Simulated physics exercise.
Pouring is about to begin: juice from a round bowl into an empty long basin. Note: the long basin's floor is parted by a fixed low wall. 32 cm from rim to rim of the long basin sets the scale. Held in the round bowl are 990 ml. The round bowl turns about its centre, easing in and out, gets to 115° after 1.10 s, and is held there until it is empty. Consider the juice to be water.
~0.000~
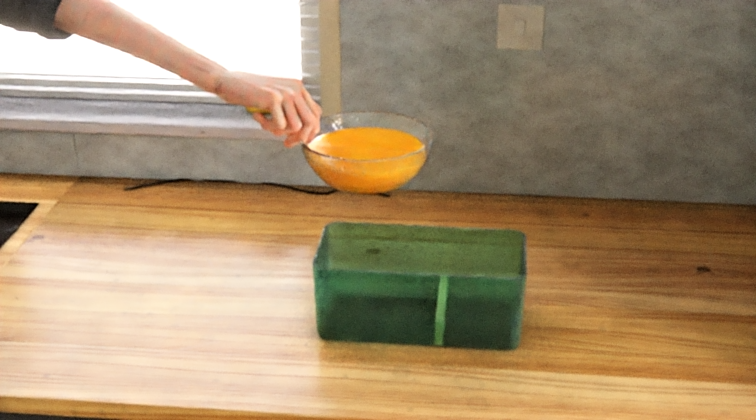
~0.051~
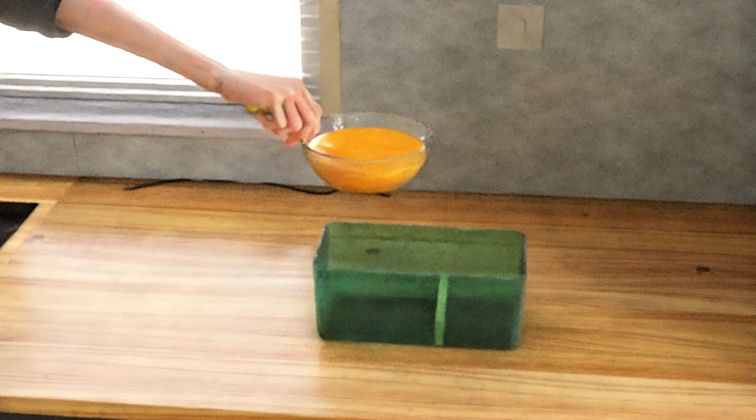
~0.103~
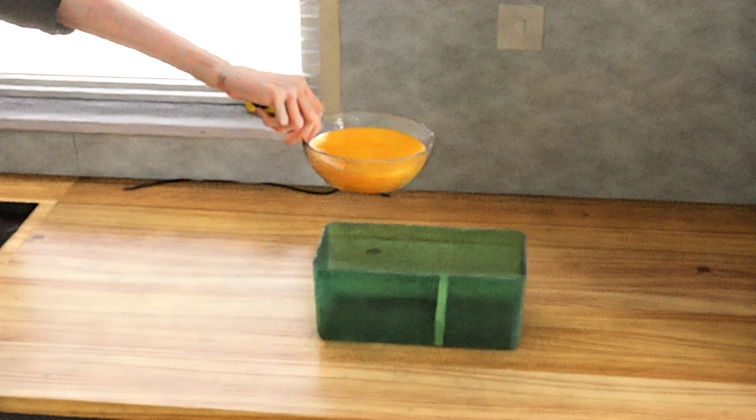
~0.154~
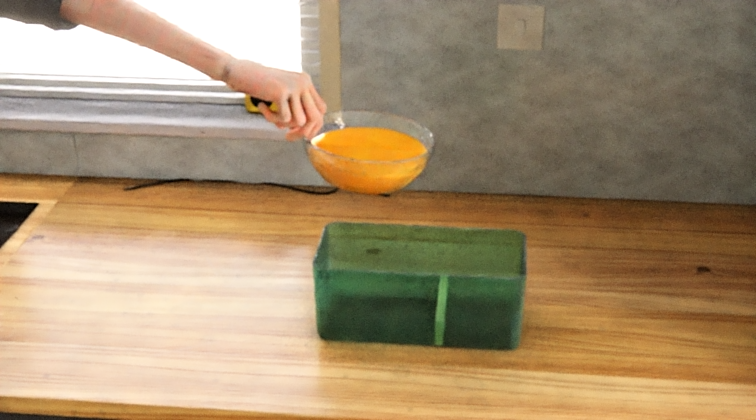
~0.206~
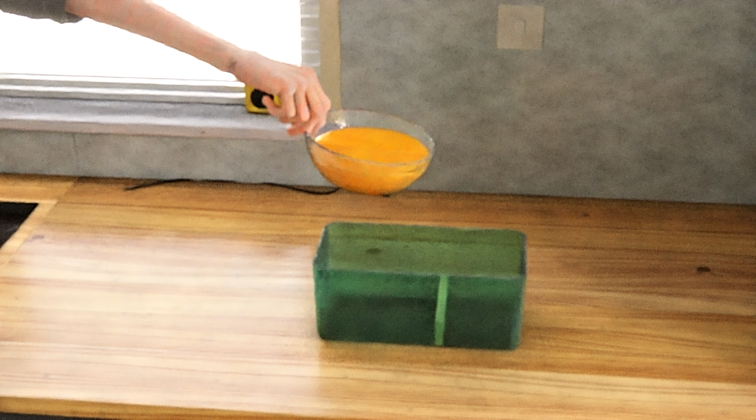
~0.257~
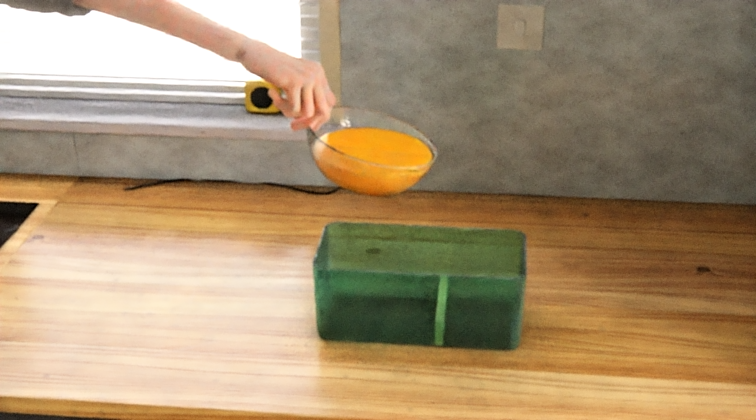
A hand reaches in from the upper left over a wooden countertop, seen from slightly above, with a bright window and a grey wall behind. It holds a clear round bowl of orange juice above a long green basin with a pale green vertical strip on its front. The hand rises slightly and slowly tilts the bowl rightward, uncovering a yellow-and-black object behind, while the basin and view stay still.
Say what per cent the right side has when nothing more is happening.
It has about 64 per cent.
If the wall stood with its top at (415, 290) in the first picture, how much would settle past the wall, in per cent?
With the wall placed like that, close to 90 per cent.
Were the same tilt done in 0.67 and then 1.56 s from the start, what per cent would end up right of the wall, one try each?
I'd expect close to 55 per cent and then close to 70 per cent.
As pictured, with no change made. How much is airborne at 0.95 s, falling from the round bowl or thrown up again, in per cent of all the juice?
Something like 2 per cent of the total.
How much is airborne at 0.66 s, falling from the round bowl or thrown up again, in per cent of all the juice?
Estimate: About 40 % of all of it.
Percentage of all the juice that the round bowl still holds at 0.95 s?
Roughly 0 percent remains.
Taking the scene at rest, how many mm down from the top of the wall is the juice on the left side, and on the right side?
Left side: Around 30 mm. Right side: Around 6 mm.
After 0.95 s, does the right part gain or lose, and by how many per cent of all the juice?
A loss, roughly 5 percent.
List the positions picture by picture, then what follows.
In the first picture, it leans 0°; its right rim is at (432, 139); the juice meets the walls at (307, 145) and (427, 150); the long basin's rim runs from (319, 245) to (525, 255); the wall's top is at (442, 298).
In the second picture, it leans 1°; its right rim is at (432, 139); the juice meets the walls at (308, 145) and (427, 150).
In the third picture, it leans 2°; its right rim is at (433, 142); the juice meets the walls at (308, 144) and (427, 151).
In the fourth picture, it leans 5°; its right rim is at (434, 145); the juice meets the walls at (309, 143) and (428, 153).
In the fifth picture, it leans 10°; its right rim is at (435, 150); the juice meets the walls at (312, 142) and (431, 154).
In the sixth picture, it leans 15°; its right rim is at (436, 155); the juice meets the walls at (315, 143) and (433, 155).
By 0.66 s the tilt is 75° and 27 per cent is still to pour, 0 is left of the wall and 33 right of it.
By 0.95 s the tilt is 110° and 0 per cent is still to pour, 29 is left of the wall and 68 right of it.
By 1.26 s the tilt is 115° and 0 per cent is still to pour, 33 is left of the wall and 66 right of it.
By 1.60 s the tilt is 115° and 0 per cent is still to pour, 34 is left of the wall and 64 right of it.
At rest 35 per cent lies left of the wall, 64 right of it and 2 outside.
